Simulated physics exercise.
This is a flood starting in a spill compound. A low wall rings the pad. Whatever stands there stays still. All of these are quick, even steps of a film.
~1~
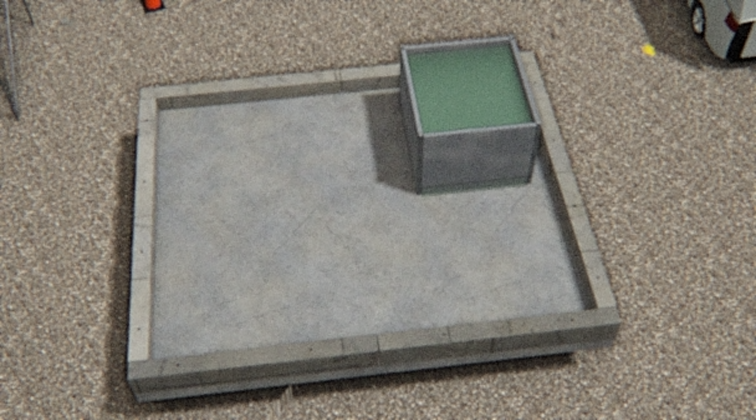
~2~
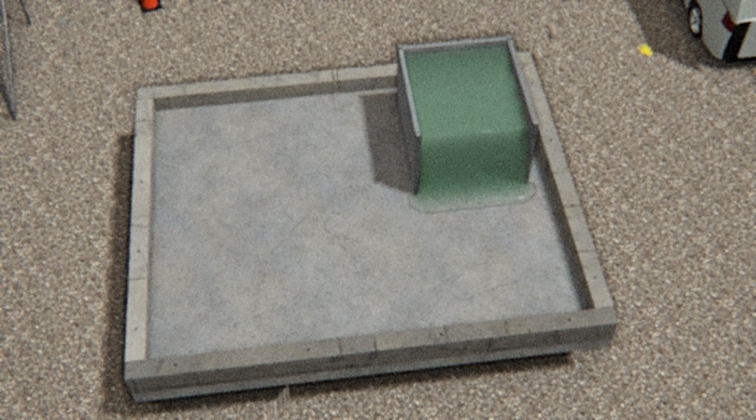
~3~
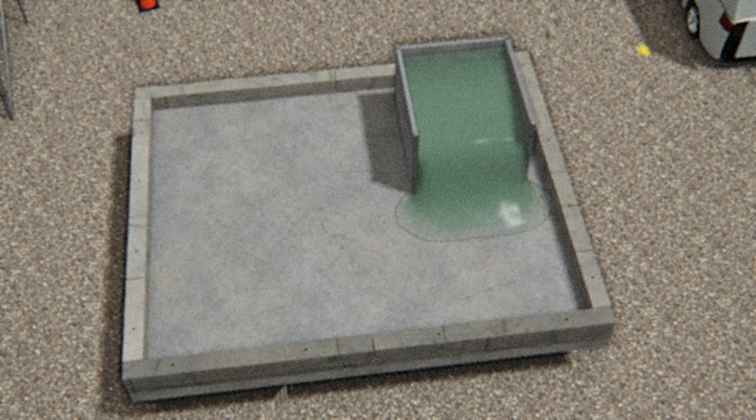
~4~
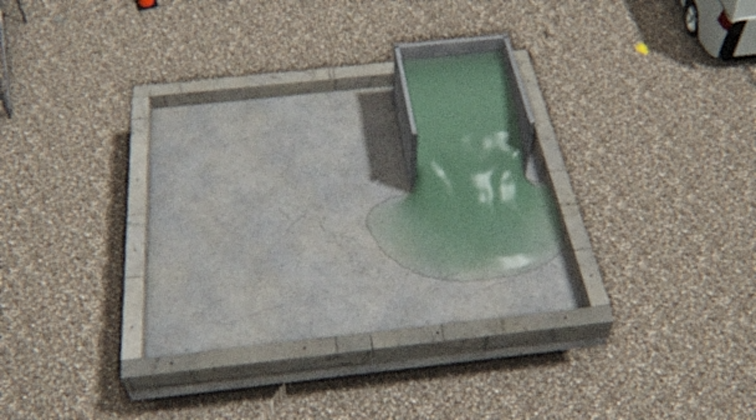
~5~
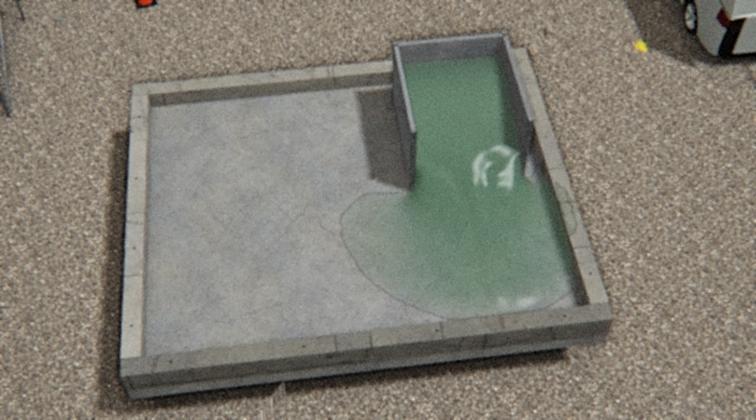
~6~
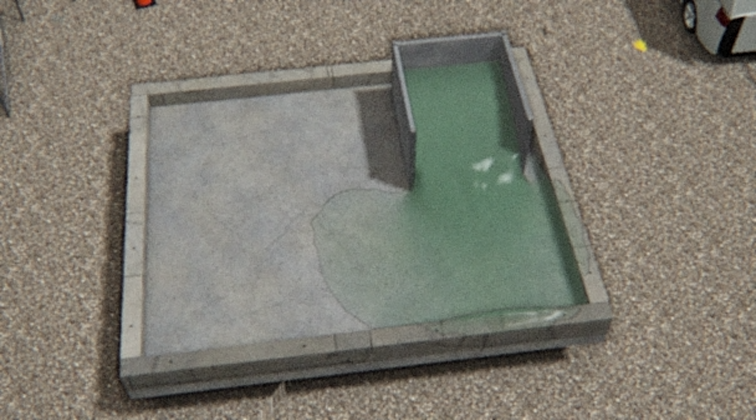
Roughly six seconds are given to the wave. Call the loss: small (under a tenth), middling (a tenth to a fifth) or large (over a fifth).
Large.
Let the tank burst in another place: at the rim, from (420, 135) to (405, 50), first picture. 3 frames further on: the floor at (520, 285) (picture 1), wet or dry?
At that place: No water.
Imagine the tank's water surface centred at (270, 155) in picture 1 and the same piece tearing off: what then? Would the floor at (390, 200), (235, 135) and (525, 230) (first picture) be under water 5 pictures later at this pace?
One after the other: Clear, clear, not flooded.
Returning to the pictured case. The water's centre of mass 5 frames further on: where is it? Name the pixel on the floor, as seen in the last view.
Around pixel (461, 225) of the last picture.
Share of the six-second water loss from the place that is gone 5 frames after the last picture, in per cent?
Estimate: 30 %.
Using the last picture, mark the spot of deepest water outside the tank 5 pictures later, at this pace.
At about (538, 320).
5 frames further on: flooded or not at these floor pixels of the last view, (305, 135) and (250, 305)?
Spared, soaked.
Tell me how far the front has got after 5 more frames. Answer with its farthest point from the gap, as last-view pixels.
My pick would be pixel (191, 361).
A moment on, water covers 35 % of the floor; the low wall has let 2 % over.
Next, water covers 40 % of the floor; the low wall has let 6 % over.
Then, water covers 50 % of the floor; the low wall has let 21 % over.
Later, water covers 70 % of the floor; the low wall has let 23 % over.
In the end, water covers 85 % of the floor; the low wall has let 23 % over.
